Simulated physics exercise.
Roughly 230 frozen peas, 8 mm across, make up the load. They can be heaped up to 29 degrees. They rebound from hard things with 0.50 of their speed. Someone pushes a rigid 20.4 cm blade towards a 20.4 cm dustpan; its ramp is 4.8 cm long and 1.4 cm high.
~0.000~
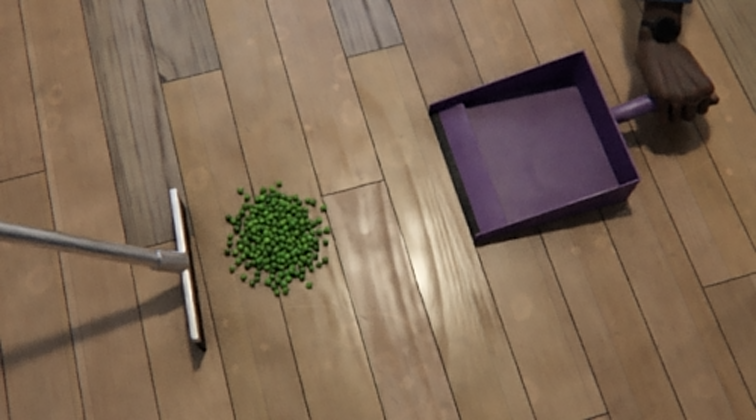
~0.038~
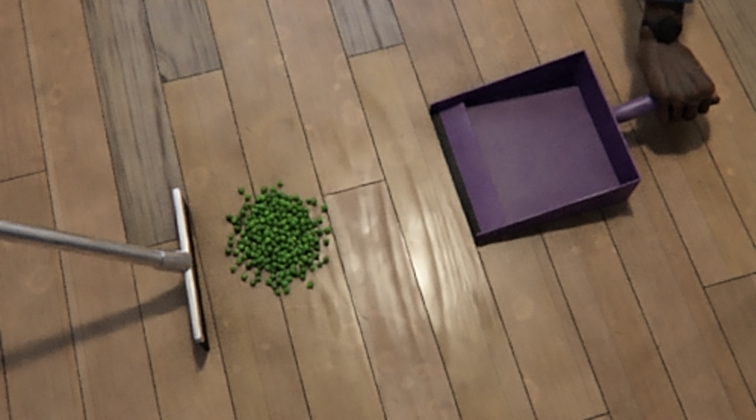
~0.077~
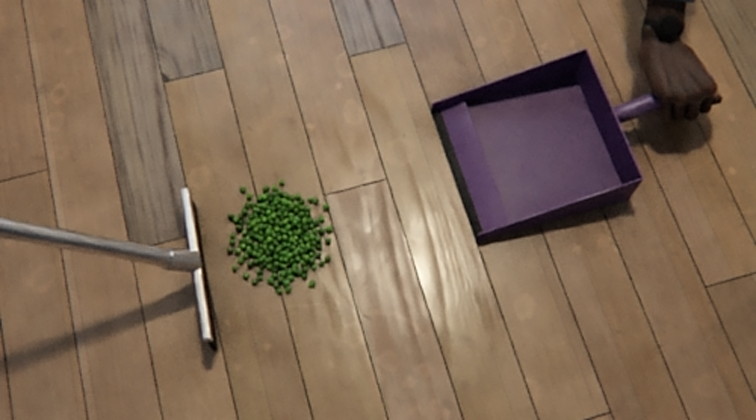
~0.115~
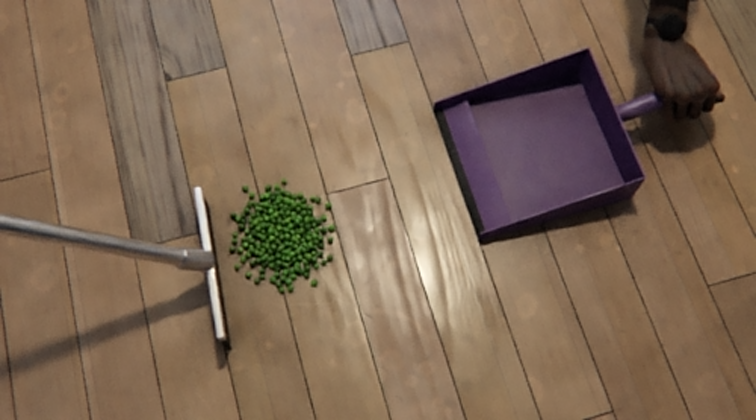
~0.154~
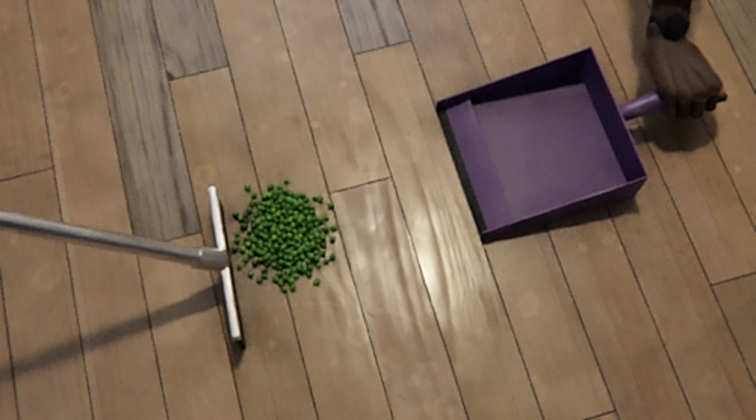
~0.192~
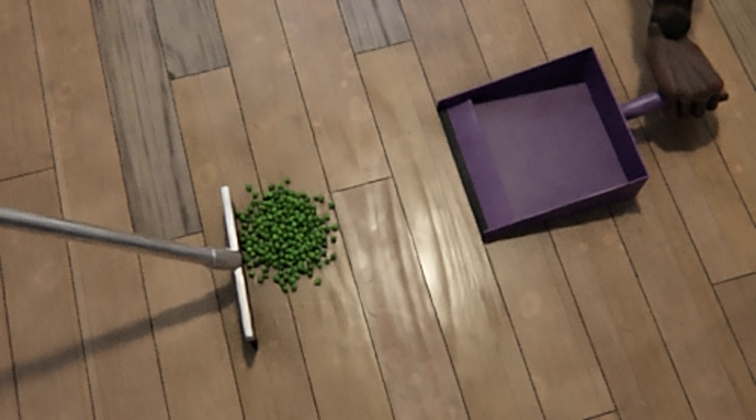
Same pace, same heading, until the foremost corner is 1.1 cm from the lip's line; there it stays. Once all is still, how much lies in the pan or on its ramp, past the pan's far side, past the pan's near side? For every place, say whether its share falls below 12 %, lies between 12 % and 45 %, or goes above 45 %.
Pan: Looks like a thin scattering will settle there. Far side: Looks like a thin scattering will settle there. Near side: Looks like an in-between amount will settle there.
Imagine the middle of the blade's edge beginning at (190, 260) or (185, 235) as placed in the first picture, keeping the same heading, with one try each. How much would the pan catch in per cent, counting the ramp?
Estimates: 15 percent and 25 percent.
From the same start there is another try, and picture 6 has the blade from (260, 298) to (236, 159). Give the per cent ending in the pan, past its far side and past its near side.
You'd see pan at 30, far at 15 and near at 15.
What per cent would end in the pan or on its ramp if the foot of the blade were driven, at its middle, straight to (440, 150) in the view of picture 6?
That would come to near 35 percent.
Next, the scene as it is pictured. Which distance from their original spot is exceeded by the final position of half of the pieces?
It works out to roughly 24 cm.
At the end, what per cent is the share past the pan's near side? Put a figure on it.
About 35 per cent.
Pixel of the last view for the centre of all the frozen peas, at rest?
Near (466, 202).
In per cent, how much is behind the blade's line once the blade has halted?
Near 45 percent, give or take.
Then, at 0.58 s, middle of the blade 18 cm from the lip; 0 % over the lip, far side 0 %, near side 15 %.
After 0.84 s, middle of the blade 8 cm from the lip; 0 % over the lip, far side 0 %, near side 30 %.
After 1.20 s, middle of the blade 2 cm from the lip; 5 % over the lip, far side 0 %, near side 35 %.
By 1.7 s all is still; pan 5 %, far side 0 %, near side 35 %, in front of the lip or behind the blade 55 %.
